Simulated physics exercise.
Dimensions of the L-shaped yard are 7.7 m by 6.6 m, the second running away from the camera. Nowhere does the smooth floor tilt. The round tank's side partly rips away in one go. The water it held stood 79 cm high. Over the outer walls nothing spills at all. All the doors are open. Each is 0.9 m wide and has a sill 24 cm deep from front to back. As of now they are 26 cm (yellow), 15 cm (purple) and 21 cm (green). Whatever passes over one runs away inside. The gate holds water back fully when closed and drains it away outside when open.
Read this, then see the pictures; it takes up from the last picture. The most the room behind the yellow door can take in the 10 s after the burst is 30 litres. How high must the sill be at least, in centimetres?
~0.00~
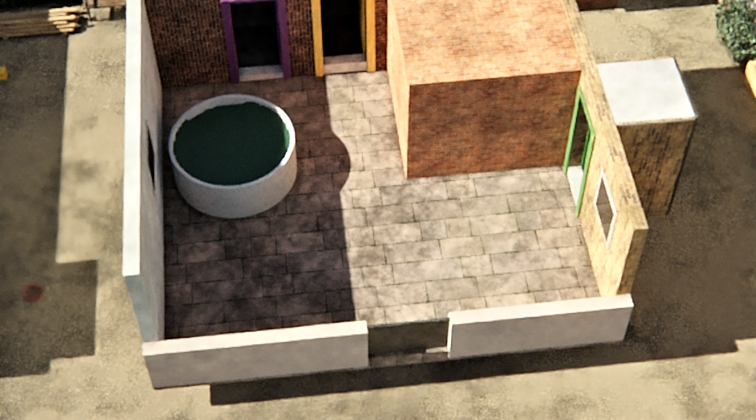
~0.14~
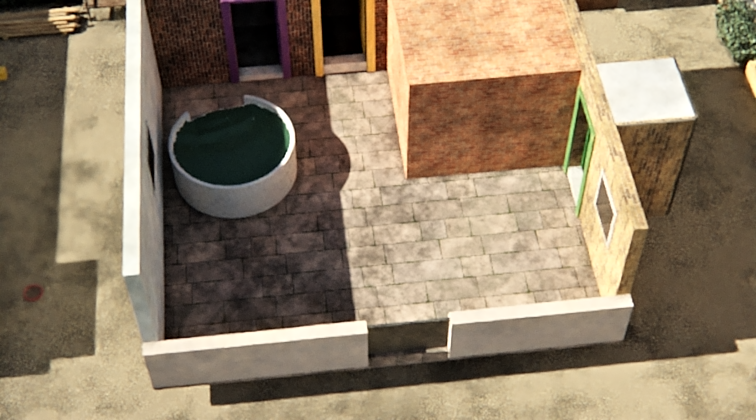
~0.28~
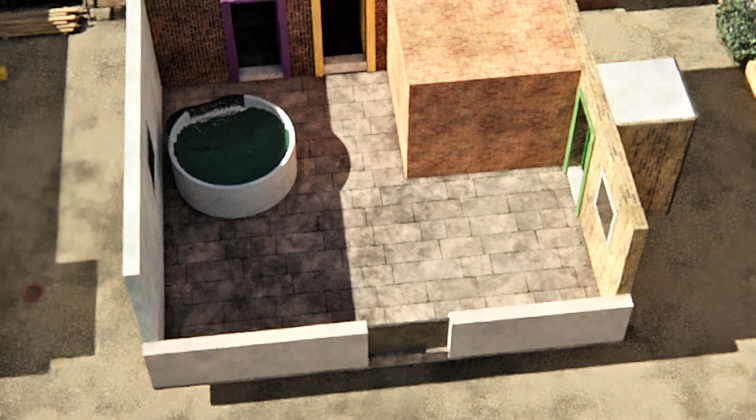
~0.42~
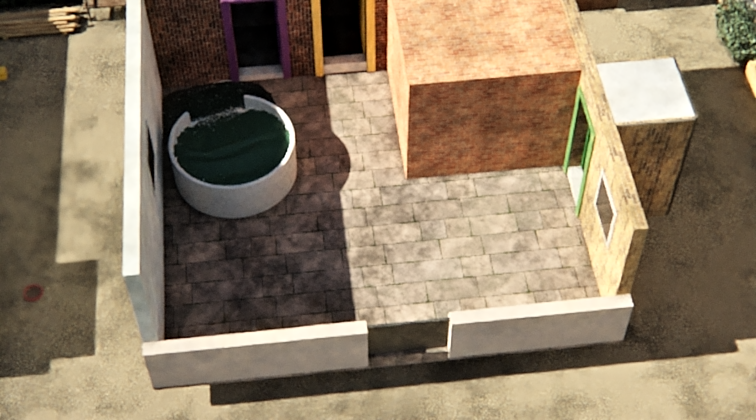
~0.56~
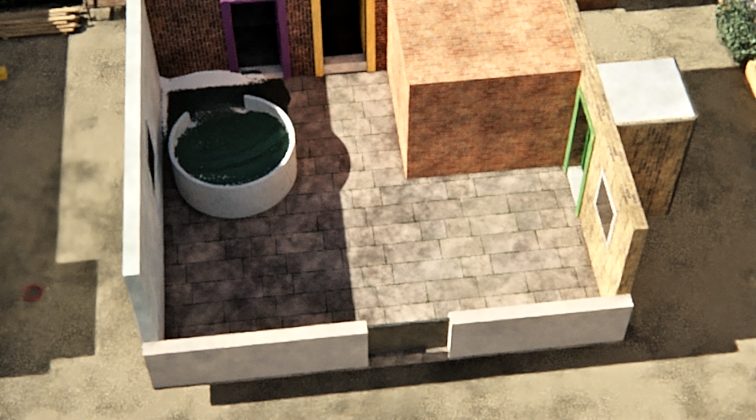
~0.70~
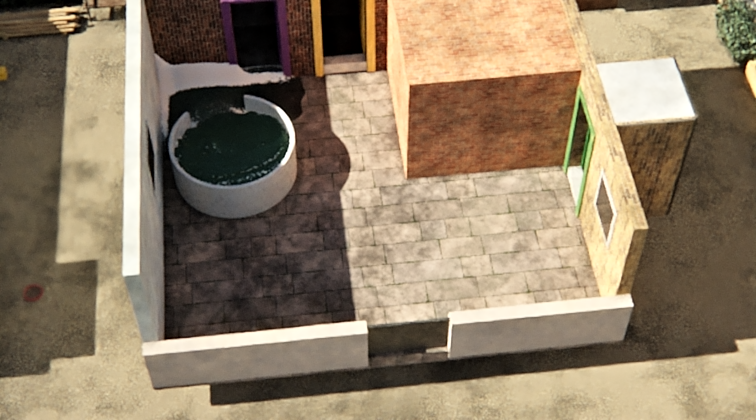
About 14 cm.
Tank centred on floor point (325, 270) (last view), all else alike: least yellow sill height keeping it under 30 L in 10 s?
It must be around 18 cm tall.
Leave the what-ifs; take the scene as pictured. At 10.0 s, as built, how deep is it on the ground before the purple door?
10.0 cm.
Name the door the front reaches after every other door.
The green door comes last.
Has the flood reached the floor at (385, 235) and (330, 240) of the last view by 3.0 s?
Untouched, untouched.
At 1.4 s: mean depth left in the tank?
Around 50 cm on average.
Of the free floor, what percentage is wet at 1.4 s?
The wet part is about 10 per cent.
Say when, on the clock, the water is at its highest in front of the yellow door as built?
About 5.0 seconds.
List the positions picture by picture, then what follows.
In the first frame, still water, 79 cm deep, in the round tank at (232, 143); the yellow door at (344, 37) is dry.
In the second frame, the gap is on the far side, the front 0.3 m out at a hidden place; the back of the round tank holds 79 cm.
In the third frame, the gap is on the far side, the front 0.8 m out at (178, 114); the back of the round tank holds 79 cm.
In the fourth frame, the front is at (175, 95), 1.3 m from the gap on the far side; 2.5 m2 of floor is wet, 79 cm left at the back.
In the fifth frame, the front is at (163, 90), 1.6 m from the gap on the far side; 3.1 m2 of floor is wet, 75 cm left at the back.
In the sixth frame, the front is at (295, 78), 1.6 m from the gap on the far side; 3.4 m2 of floor is wet, 67 cm left at the back; the yellow door at (344, 37), 2.9 m from the gap, is still 1.0 m from the nearest water.
After 1.4 s water covers 10 % of the floor, deepest (61 cm) near (172, 91); 5 cm at the yellow door, 0 litres in over its 26 cm sill.
After 3.0 s water covers 35 % of the floor, deepest (42 cm) near (163, 138); 9 cm at the yellow door, 0 litres in over its 26 cm sill.
After 10.0 s water covers 90 % of the floor, deepest (14 cm) near (164, 240); 11 cm at the yellow door, 0 litres in over its 26 cm sill.
At the yellow door as built, the water arrived by 1.1 s and peaked near 17 cm at 5.2 s.
With a sill of 12.5 cm, 42 litres would have come in within the 10 s; with 17 cm, 16 litres. So under 30 litres takes about 14 cm.
